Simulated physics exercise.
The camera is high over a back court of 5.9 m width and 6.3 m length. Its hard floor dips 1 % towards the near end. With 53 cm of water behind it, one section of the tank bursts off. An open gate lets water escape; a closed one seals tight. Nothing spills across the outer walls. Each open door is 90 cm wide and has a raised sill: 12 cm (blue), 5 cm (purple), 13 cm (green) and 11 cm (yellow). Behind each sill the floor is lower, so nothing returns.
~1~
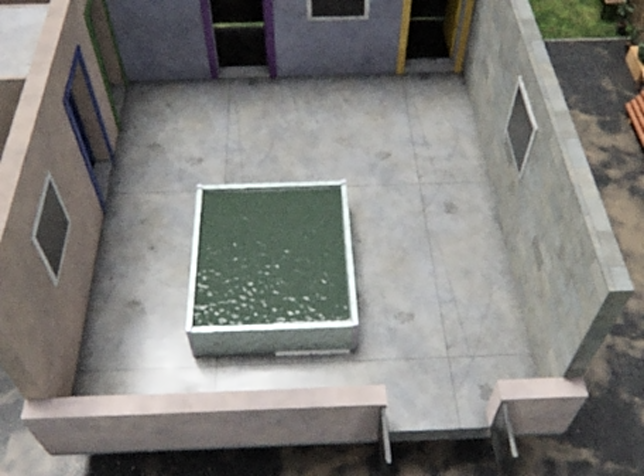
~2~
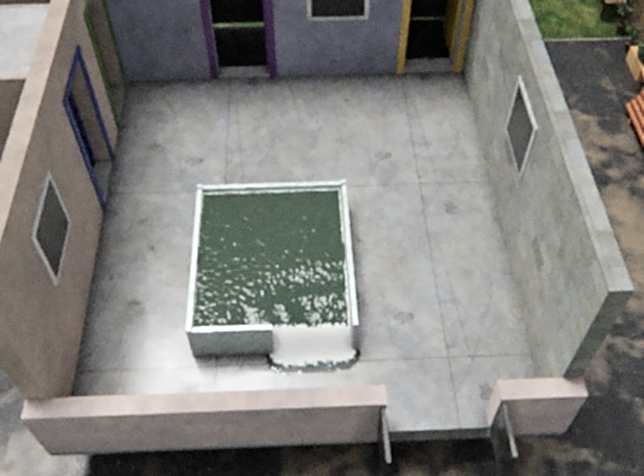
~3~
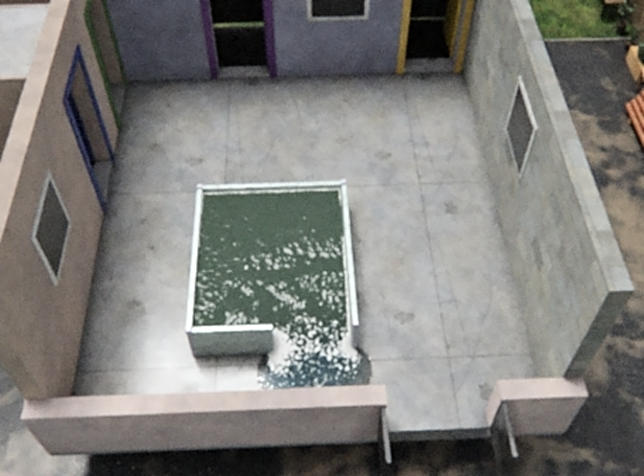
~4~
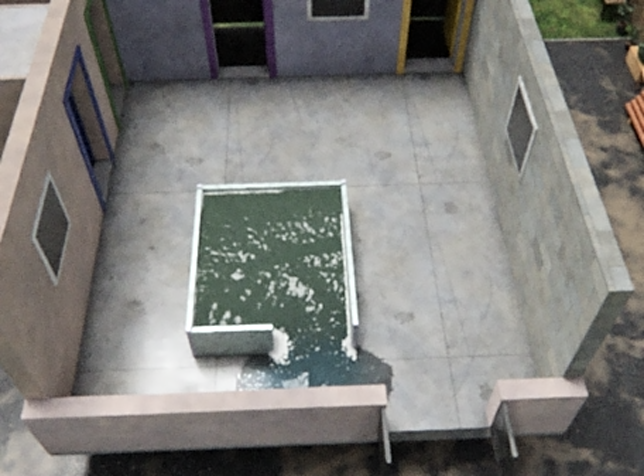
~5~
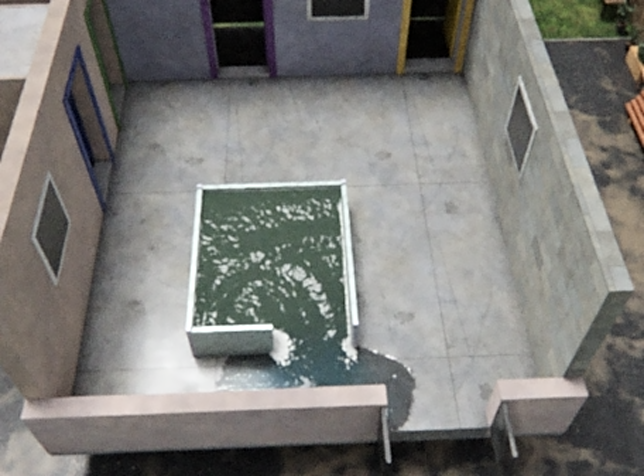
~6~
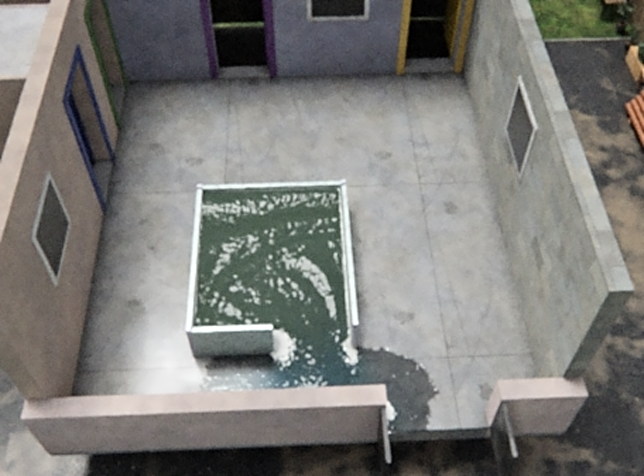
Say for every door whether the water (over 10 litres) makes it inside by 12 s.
Within that time: At the blue door it keeps below the limit; at the purple door it keeps below the limit; at the green door it stays under the limit; at the yellow door it does not reach the limit.
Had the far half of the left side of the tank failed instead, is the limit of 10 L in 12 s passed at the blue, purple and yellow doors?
Then: Blue past it, purple past it, yellow under.
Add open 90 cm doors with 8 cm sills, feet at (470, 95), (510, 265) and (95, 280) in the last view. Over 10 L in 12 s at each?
In turn: Not over, below, under.
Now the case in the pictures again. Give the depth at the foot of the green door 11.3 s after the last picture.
About 5.0 cm.
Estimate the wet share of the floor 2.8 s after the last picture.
About 35 per cent.
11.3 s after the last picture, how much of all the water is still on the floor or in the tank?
Some 82 per cent remains.
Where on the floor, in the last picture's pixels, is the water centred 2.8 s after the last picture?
Near (283, 312).
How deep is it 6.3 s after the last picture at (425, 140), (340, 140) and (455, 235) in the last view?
About 2, 2 and 4 cm.
Then, 0.7 s after the last picture water covers 15 % of the floor and is deepest (44 cm) near (318, 415); blue door not reached, purple door not reached, green door not reached, yellow door not reached.
Then, 1.5 s after the last picture water covers 25 % of the floor and is deepest (40 cm) near (318, 415); blue door not reached, purple door not reached, green door not reached, yellow door not reached.
Then, 2.8 s after the last picture water covers 35 % of the floor and is deepest (27 cm) near (318, 415); blue door 2 cm at the sill, 0 L in, purple door not reached, green door not reached, yellow door not reached.
Then, 6.3 s after the last picture water covers 95 % of the floor and is deepest (16 cm) near (318, 415); blue door 3 cm at the sill, 0 L in, purple door 6 cm at the sill, 0 L in, green door 4 cm at the sill, 0 L in, yellow door 6 cm at the sill, 0 L in.
Then, 11.3 s after the last picture water covers 100 % of the floor and is deepest (10 cm) near (318, 415); blue door 5 cm at the sill, 0 L in, purple door 4 cm at the sill, 3 L in, green door 5 cm at the sill, 0 L in, yellow door 4 cm at the sill, 0 L in.
